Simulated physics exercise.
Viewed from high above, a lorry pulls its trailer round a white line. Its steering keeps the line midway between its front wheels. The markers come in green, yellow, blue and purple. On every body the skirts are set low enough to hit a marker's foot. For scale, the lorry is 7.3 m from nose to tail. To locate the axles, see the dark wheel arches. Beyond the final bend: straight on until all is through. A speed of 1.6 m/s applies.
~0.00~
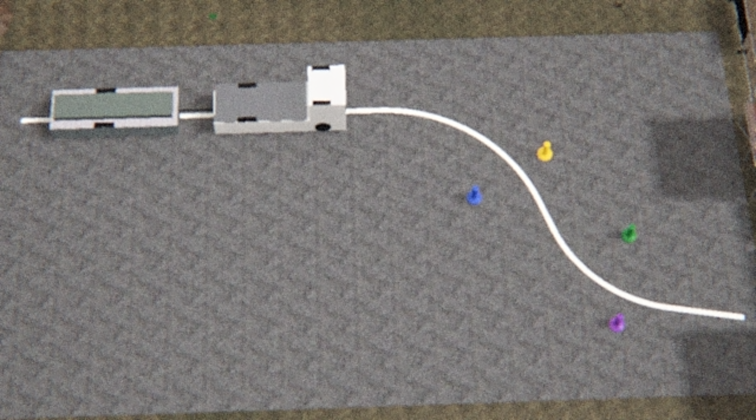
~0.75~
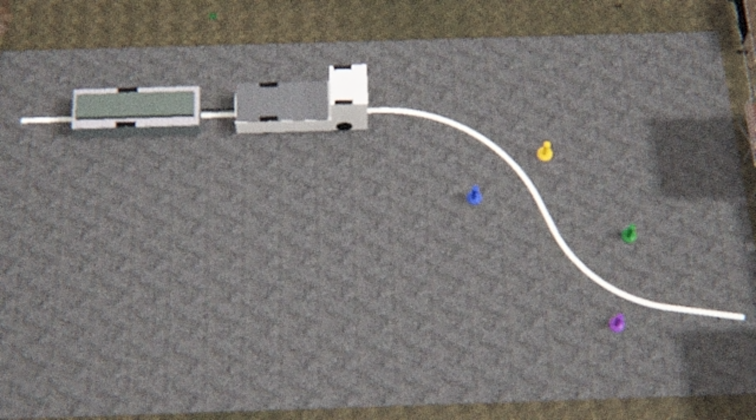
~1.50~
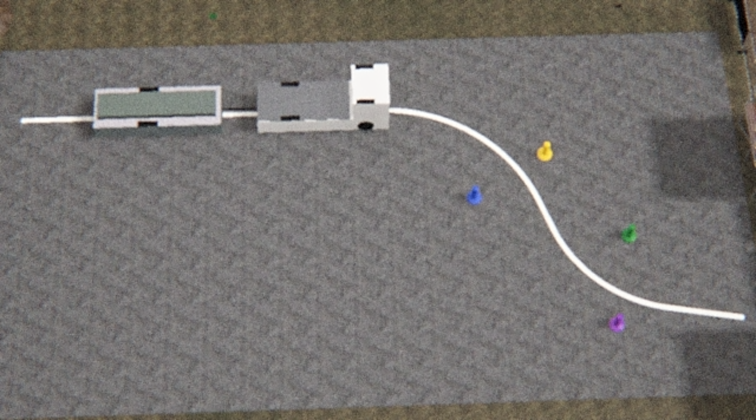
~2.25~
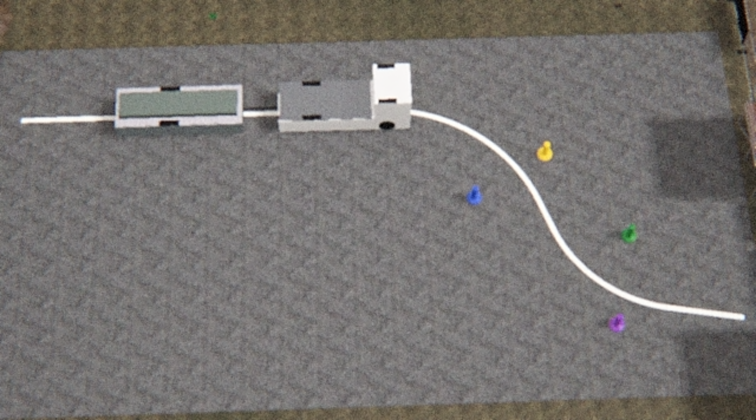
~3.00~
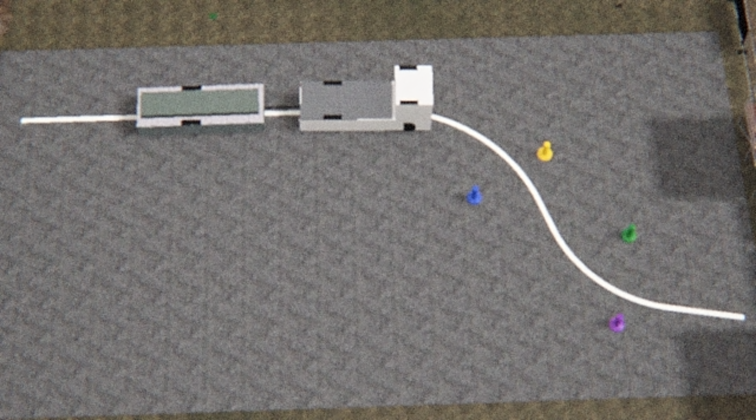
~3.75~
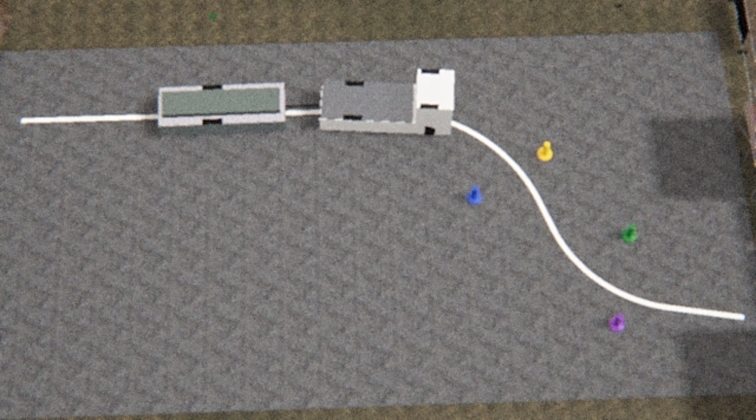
In the video, a white and grey truck pulls a trailer rightward along a white line on a grey surface, beginning to angle slightly downward at the curve, while blue, yellow, green and purple markers stand still near the line.
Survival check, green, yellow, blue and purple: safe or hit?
Green safe, yellow hit, blue hit, purple hit.
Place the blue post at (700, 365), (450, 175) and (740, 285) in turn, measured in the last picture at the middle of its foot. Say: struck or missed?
The first place gets no contact, the second a hit, the third a hit.
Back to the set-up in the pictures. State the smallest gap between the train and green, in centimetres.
There's 30 to spare for green.
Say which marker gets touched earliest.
The yellow marker.
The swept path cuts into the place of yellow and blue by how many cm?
Yellow about 30 and blue about 60.
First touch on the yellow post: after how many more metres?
Distance to contact: Approx. 5.5 m.
Then, 7.2 s in, the last axle is at (306, 103) of the last picture, 5 cm off the line; the lorry has hit yellow.
Then, 12.3 s in, the last axle is at (428, 132) of the last picture, 165 cm off the line; the trailer has hit blue.
Then, 13.1 s in, the last axle is at (446, 143) of the last picture, 195 cm off the line; the lorry has hit purple.
Then, 20.7 s in, the last axle is at (622, 257) of the last picture, 135 cm off the line; green has been passed with 25 cm to spare.
Then, 27.2 s in, the last axle is out of the picture, 40 cm off the line; 3 of 4 struck in all.
